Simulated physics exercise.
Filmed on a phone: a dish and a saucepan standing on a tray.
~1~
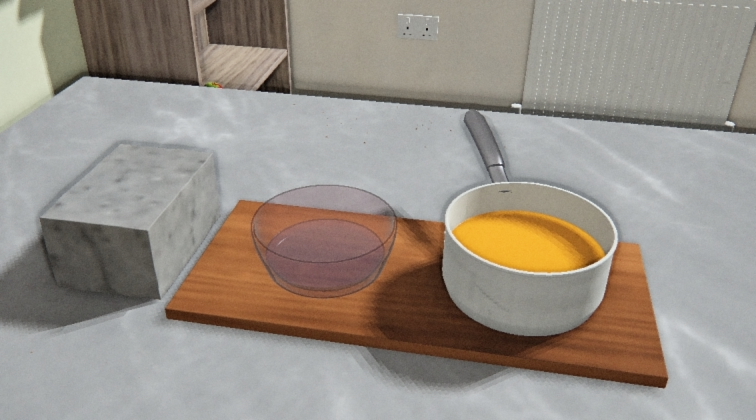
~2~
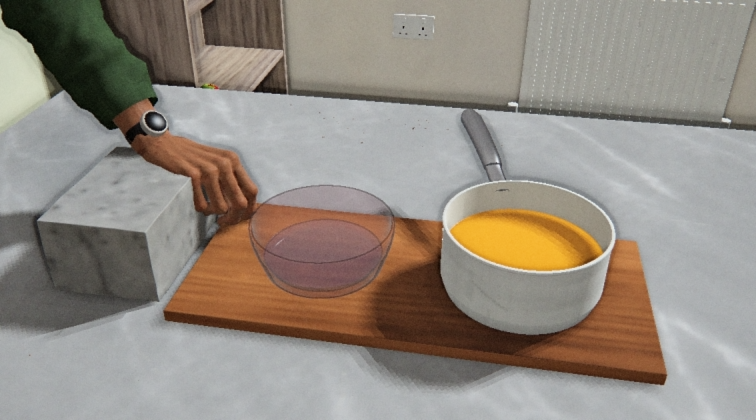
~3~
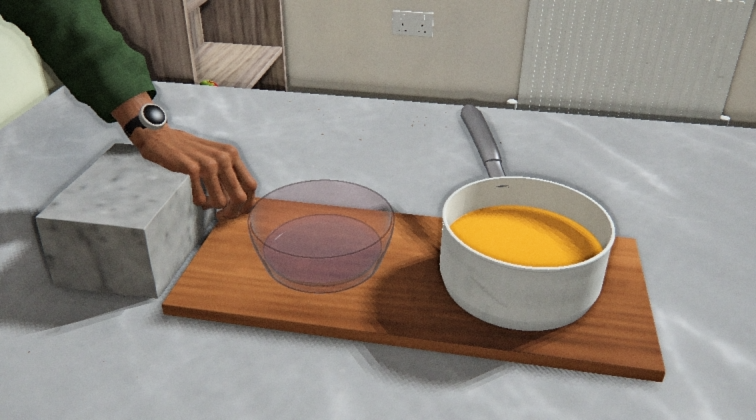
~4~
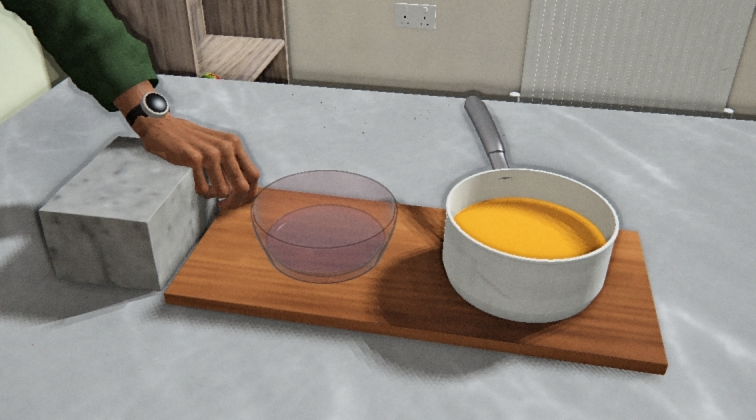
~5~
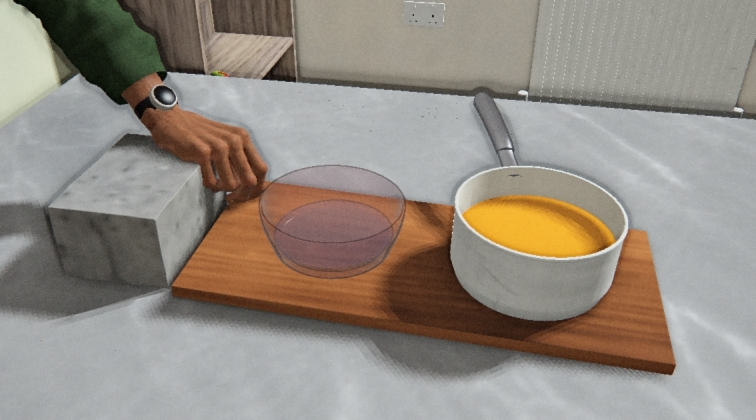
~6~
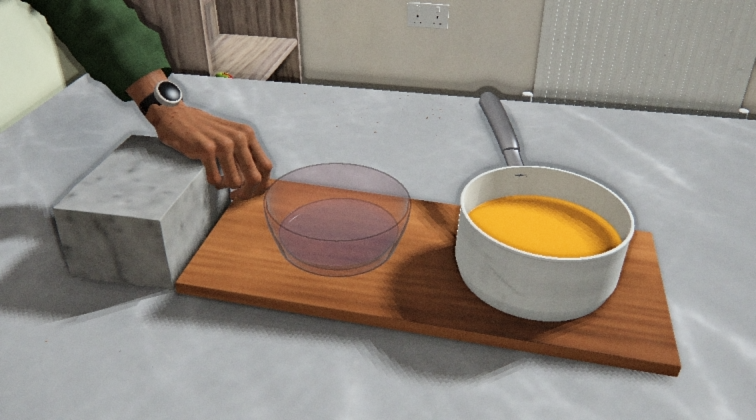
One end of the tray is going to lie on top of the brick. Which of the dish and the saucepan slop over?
The dish holds; the saucepan holds.
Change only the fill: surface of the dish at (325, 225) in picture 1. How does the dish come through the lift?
Then: Slops over.
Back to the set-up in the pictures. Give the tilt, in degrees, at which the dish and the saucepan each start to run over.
In turn 40 and 25 degrees.
Soon after, the tray slopes by about 7°; dish, nothing has left it; saucepan, nothing has left it.
Later, the tray slopes by about 13°; dish, nothing has left it; saucepan, nothing has left it.
In the end, the tray slopes by about 12°, resting on the brick; dish, nothing has left it; saucepan, nothing has left it.
